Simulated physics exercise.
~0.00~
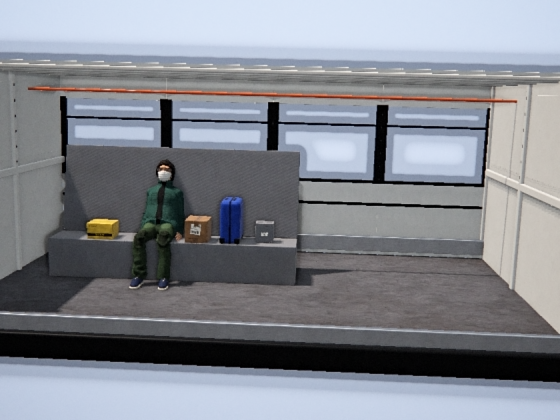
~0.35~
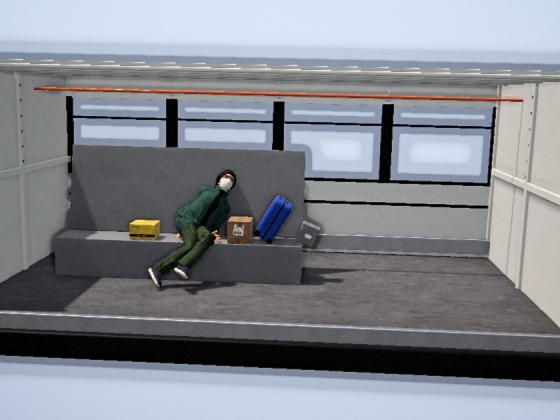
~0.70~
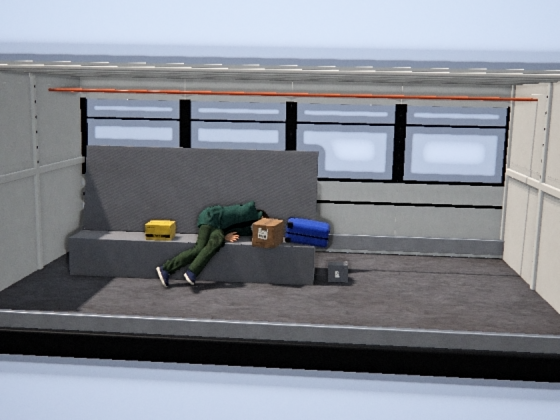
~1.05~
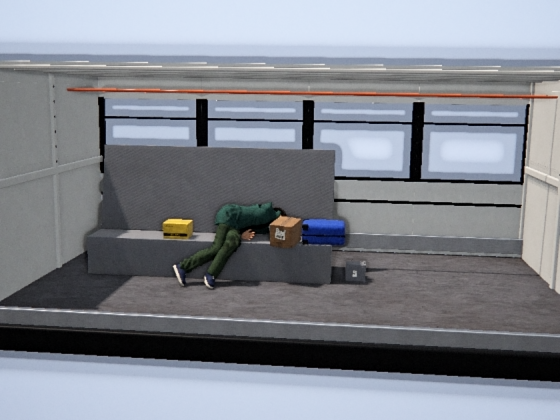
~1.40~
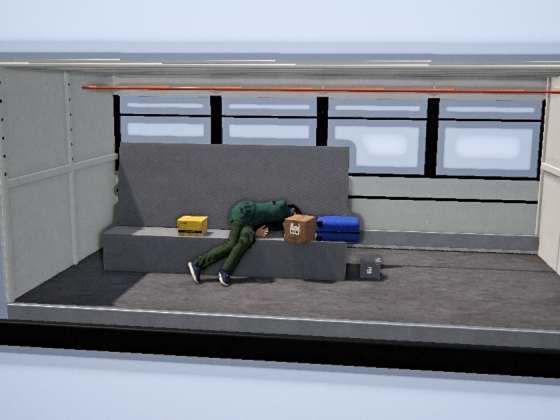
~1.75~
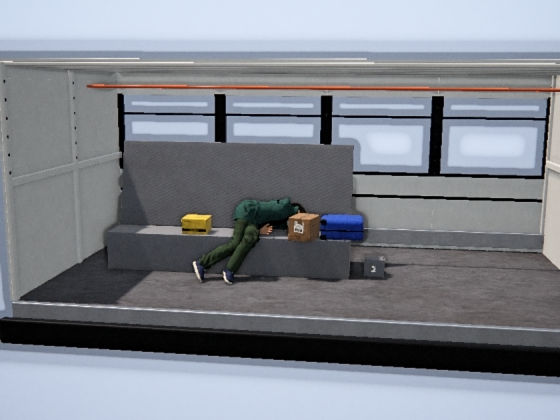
The clip opens on a masked passenger in dark green sitting upright on a grey bench, with a yellow carton on the left and a brown box, an upright blue case and a small grey tub on the right. The passenger tips limply to the right, while the case and tub lean the same way and the boxes shift slightly. The blue case topples onto its side at the bench's end, and the tub drops to the floor. The passenger folds down sideways behind the brown box, legs trailing. Everything then settles, with only the tub off the bench.
